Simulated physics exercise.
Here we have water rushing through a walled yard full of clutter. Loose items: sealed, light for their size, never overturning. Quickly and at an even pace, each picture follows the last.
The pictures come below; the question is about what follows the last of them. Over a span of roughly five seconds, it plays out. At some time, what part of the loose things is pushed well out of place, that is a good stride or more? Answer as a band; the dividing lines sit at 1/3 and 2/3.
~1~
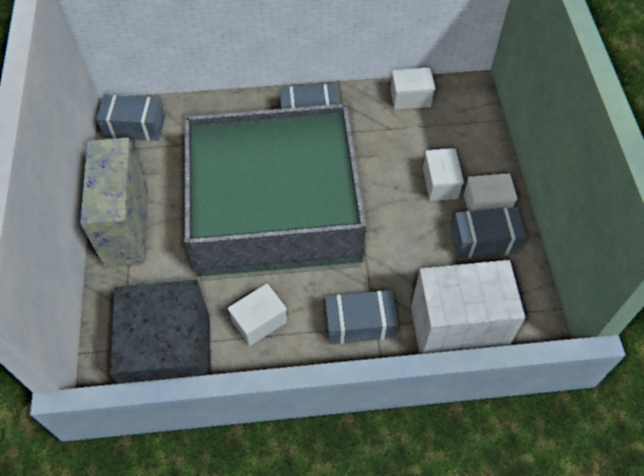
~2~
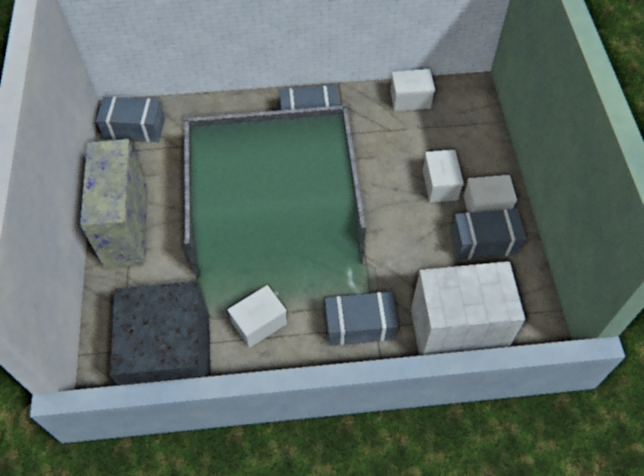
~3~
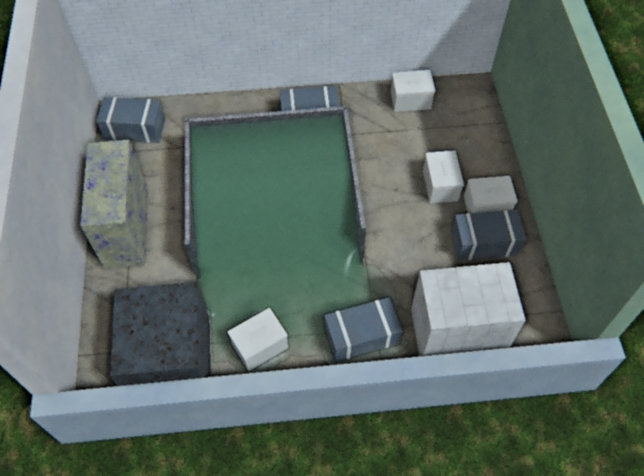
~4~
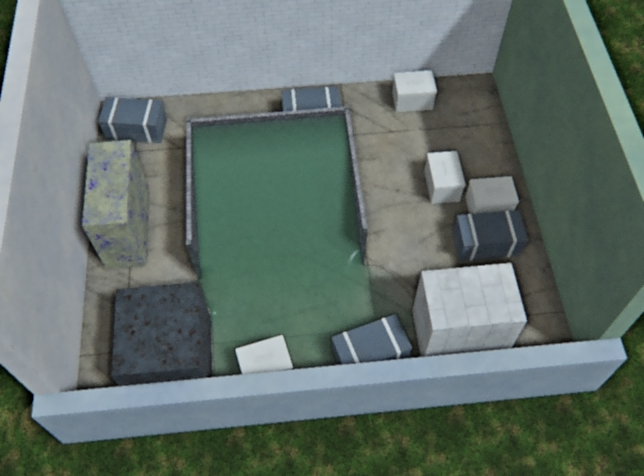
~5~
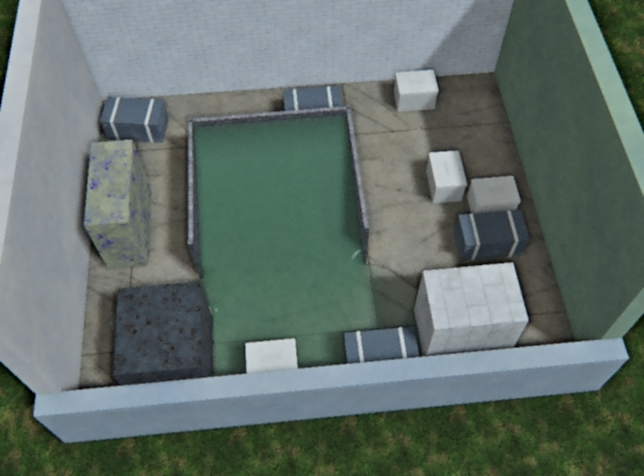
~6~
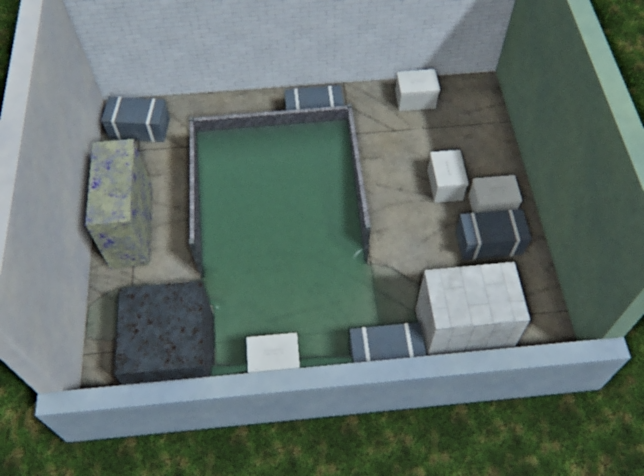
2/3 or more.
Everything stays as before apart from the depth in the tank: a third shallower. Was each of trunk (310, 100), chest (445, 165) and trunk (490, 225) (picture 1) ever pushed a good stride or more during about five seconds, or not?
Answers, in the order asked: Stayed within the threshold, went past the threshold, went past the threshold.
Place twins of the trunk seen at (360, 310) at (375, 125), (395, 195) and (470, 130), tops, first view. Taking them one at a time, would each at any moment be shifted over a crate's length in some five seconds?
Result by item: Gets dislodged / gets dislodged / gets dislodged.
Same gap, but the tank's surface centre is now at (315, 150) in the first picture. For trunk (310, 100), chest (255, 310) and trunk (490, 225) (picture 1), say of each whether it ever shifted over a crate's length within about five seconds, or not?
Taking them in turn: Kept near its start; got sent well off; got sent well off.
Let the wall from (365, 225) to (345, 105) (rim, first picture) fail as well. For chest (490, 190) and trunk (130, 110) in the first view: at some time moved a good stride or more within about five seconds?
Lab note, as listed: Reached that mark / stayed below that mark.
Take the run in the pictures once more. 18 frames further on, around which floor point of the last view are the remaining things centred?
That averages to about (378, 163) on the floor.
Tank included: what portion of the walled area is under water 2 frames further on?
My figure is about 35 percent.
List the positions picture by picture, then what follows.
A chest at (257, 308), on the bottom; a trunk at (361, 311) rests on the ground; 0 of 8 have shifted, in the first frame.
A chest at (257, 310) rests on the ground; a trunk at (361, 312) rests on the ground; 0 of 8 have shifted, in the second frame.
A chest at (257, 333) rests on the ground, close to its start; a trunk at (363, 323), on the bottom, close to its start; 2 of 8 have shifted, in the third frame.
A chest at (264, 358), on the bottom, a stride from its start; a trunk at (372, 342), on the bottom, a stride from its start; 2 of 8 have shifted, in the fourth frame.
A chest at (271, 358), afloat, a stride from its start; a trunk at (382, 348) rests on the ground, a stride from its start; 2 of 8 have shifted, in the fifth frame.
A chest at (273, 352), afloat, a stride from its start; a trunk at (388, 344) floats, a stride from its start; 2 of 8 have shifted, in the sixth frame.
A moment on, 2 of 8 are well off their spots; 2 afloat.
Next, 1 of 8 are well off their spots; 2 afloat.
Later, 3 of 8 are well off their spots; 6 afloat.
In the end, 6 of 8 are well off their spots, and 7 have been at some point; 8 afloat.
